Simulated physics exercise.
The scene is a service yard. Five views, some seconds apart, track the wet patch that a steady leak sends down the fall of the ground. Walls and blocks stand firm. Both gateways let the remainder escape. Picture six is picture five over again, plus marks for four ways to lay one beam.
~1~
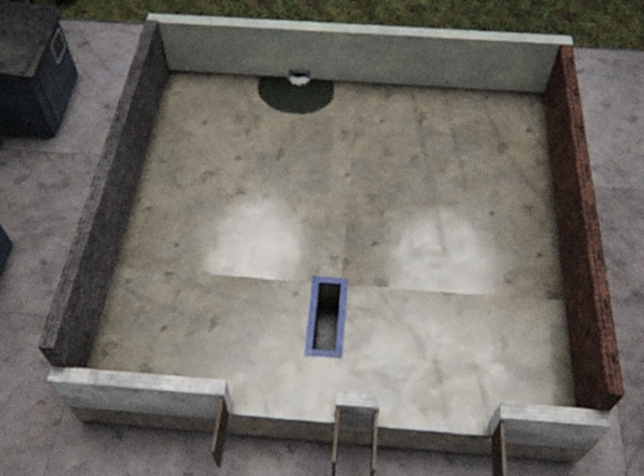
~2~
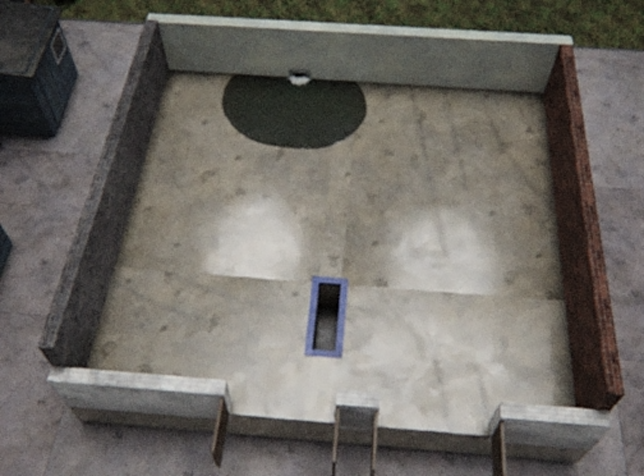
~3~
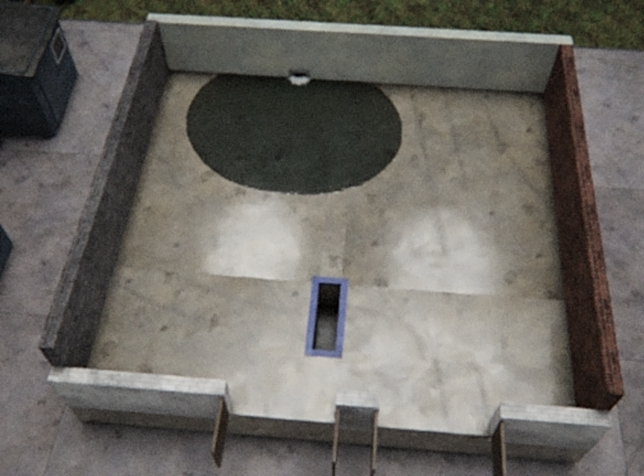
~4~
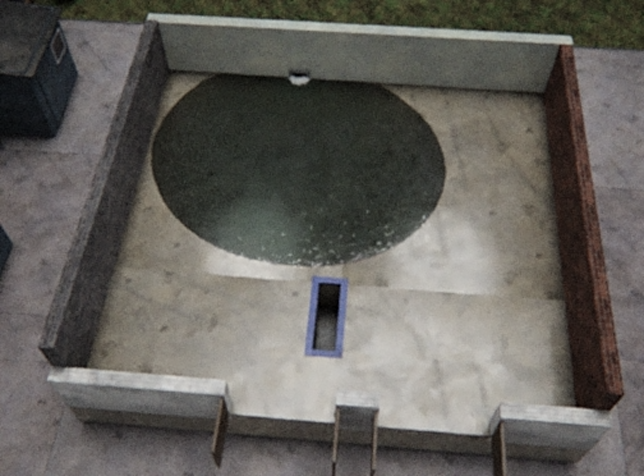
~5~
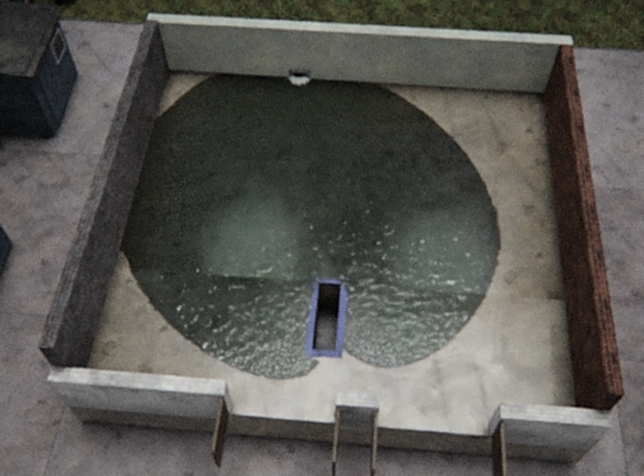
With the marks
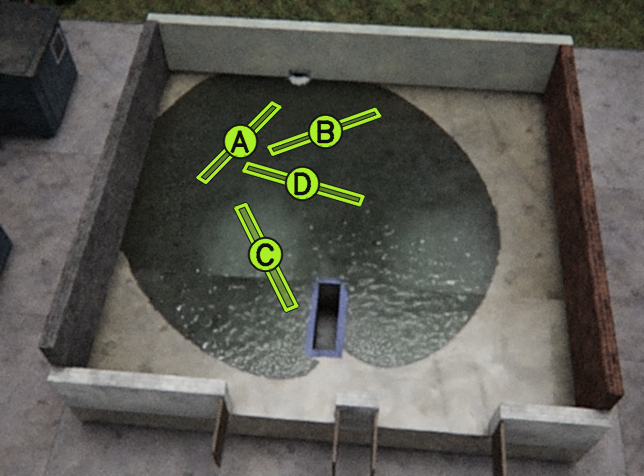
Dark water spreading in a widening circle from an outfall across a walled concrete yard, reaching and surrounding a blue-edged drain pit.
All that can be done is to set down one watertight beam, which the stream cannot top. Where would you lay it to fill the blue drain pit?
The best spot is C.
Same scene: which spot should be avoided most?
D it is.
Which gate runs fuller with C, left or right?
More leaves on the right.
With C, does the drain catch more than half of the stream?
No.
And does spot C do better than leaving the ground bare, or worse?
Better.
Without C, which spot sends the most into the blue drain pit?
Here it is spot A.
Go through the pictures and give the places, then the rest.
The first frame shows outfall at (300, 74); blue drain pit at (327, 316); open gate at (433, 417); open gate at (284, 405); front seen at (321, 107), 2 % of the ground wet; blue drain pit still dry.
The second frame shows front seen at (244, 133), 8 % of the ground wet; blue drain pit still dry.
The third frame shows front seen at (261, 189), 19 % of the ground wet; blue drain pit still dry.
The fourth frame shows front seen at (346, 259), 36 % of the ground wet; blue drain pit still dry.
The fifth frame shows front seen at (424, 350), 60 % of the ground wet; blue drain pit taking water.
On the marked copy, A from (201, 179) to (275, 105); B from (270, 150) to (377, 112); C from (240, 206) to (291, 308); D from (245, 167) to (361, 200).
For spot A, about 17 % of the stream goes into the blue drain pit, about 82 % out by the gates.
For spot B, about 9 % of the stream goes into the blue drain pit, about 90 % out by the gates.
For spot C, about 27 % of the stream goes into the blue drain pit, about 72 % out by the gates.
For spot D, about 4 % of the stream goes into the blue drain pit, about 95 % out by the gates.
